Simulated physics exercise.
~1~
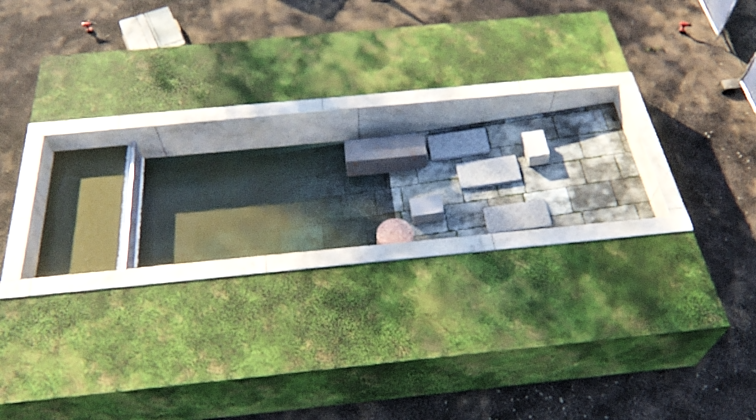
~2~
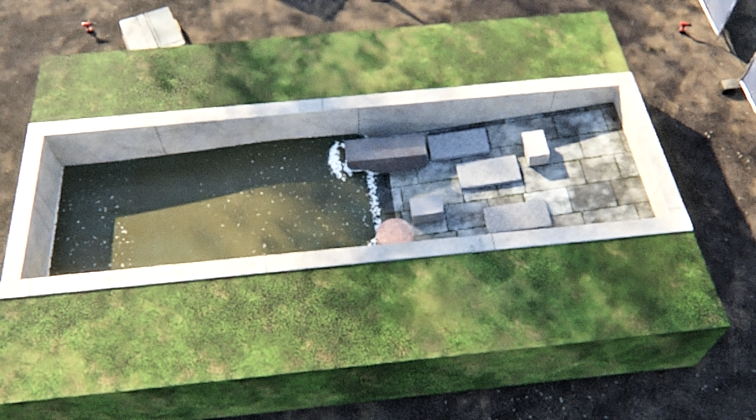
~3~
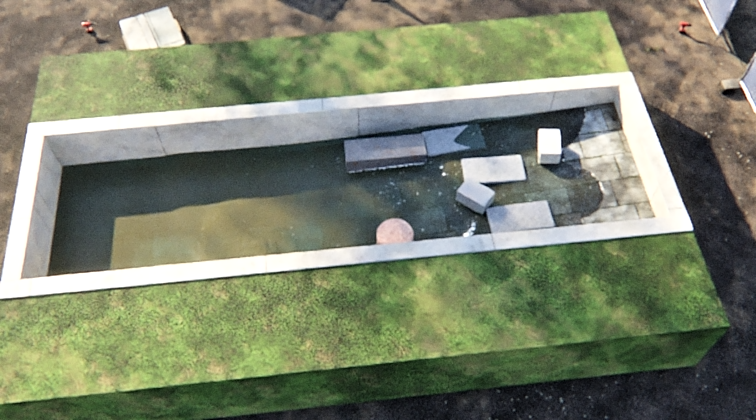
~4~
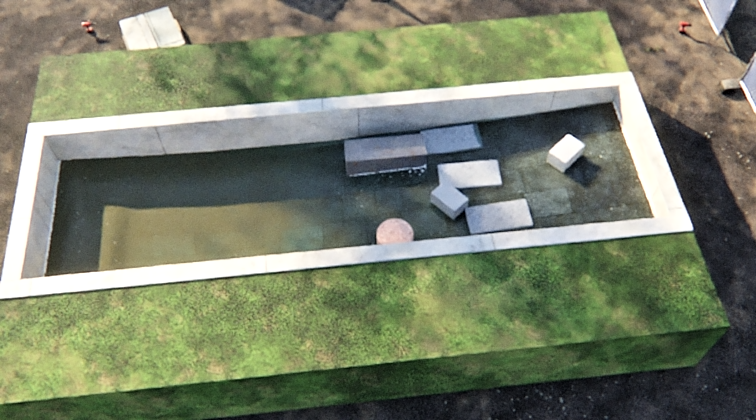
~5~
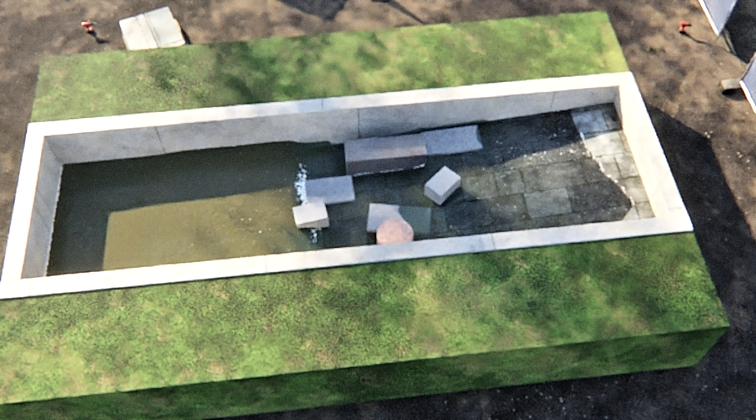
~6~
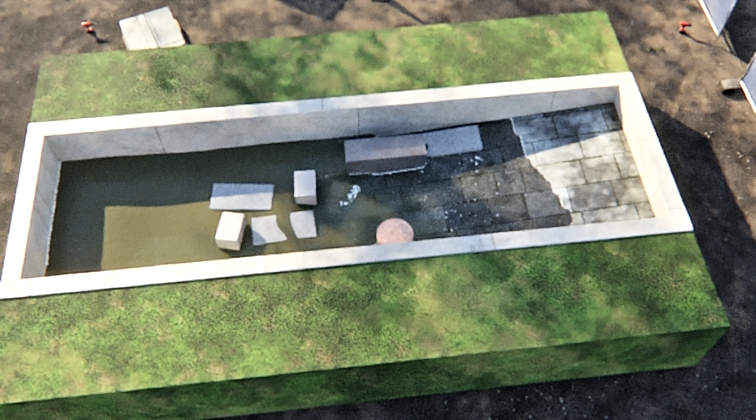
Water surges right up the paved slope, then drains back, carrying several pale blocks left.
